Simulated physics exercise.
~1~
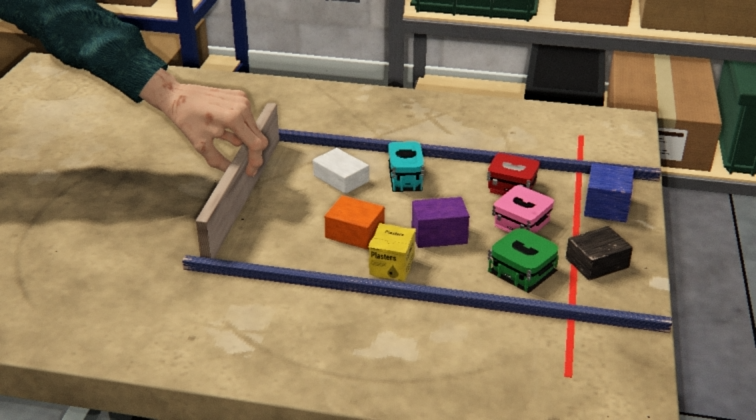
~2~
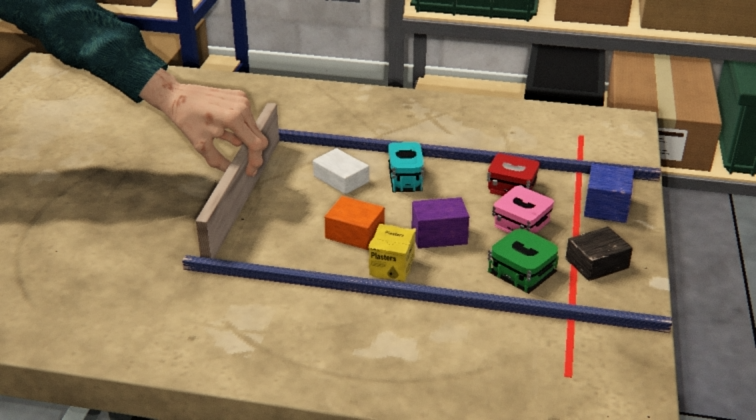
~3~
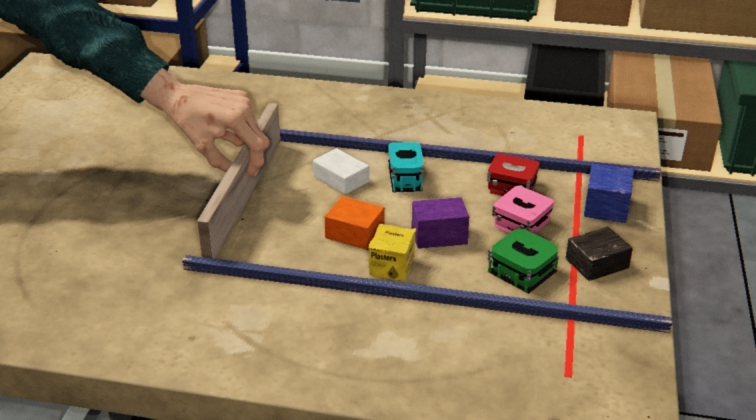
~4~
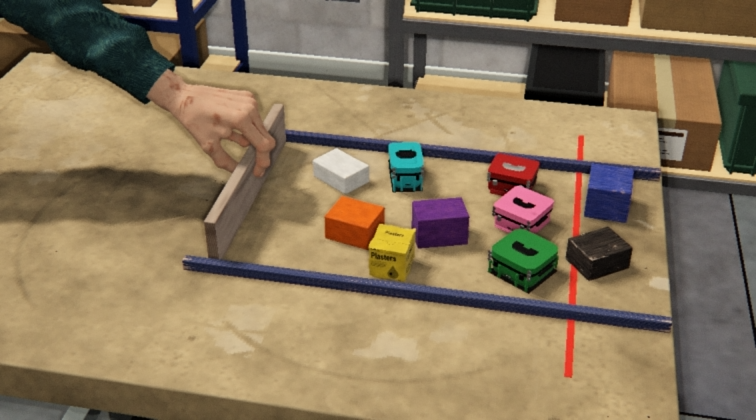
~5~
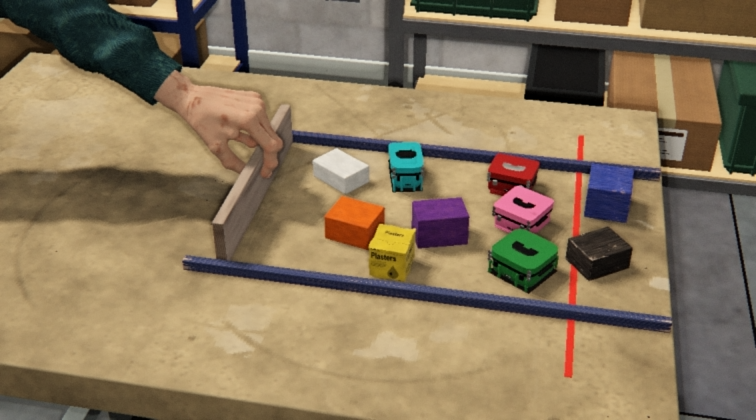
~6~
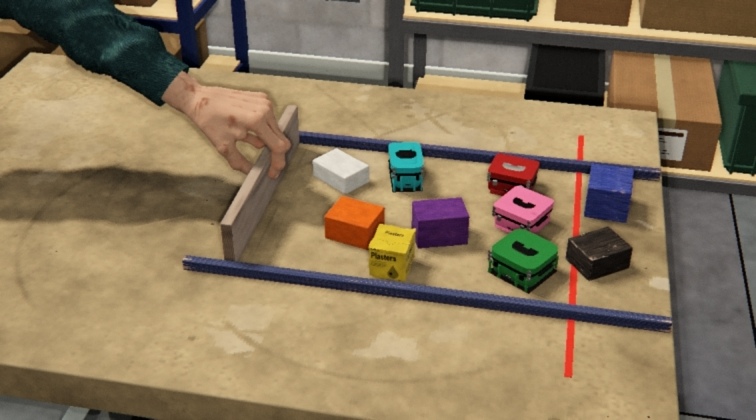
A hand slid a wooden board slowly a short way to the right between two blue rails on a table, while the colourful blocks and little cases ahead of it stayed where they were.
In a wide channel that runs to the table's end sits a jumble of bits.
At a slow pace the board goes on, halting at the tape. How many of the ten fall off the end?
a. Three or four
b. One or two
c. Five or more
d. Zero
One or two.
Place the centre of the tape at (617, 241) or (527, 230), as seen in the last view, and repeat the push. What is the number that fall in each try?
The first try gives 6 and the second gives 0.
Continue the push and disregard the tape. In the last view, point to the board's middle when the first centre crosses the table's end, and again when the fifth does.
About (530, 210) and about (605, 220).
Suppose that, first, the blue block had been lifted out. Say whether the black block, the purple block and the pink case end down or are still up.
The black block ends up below - the purple block remains - the pink case remains.
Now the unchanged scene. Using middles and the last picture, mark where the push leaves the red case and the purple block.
First (648, 200), then (655, 249).
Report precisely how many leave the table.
The figure is 2, exactly.
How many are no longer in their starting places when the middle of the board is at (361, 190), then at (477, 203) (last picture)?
The count is 3 at the first point and 9 at the second.
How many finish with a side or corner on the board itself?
At rest, 4 are in contact.
Soon after, none off yet; blue block at rest near (609, 193); black block at rest near (599, 253); green case at rest near (524, 260).
In the end, the number that fall off is one or two; gone, black block and blue block.
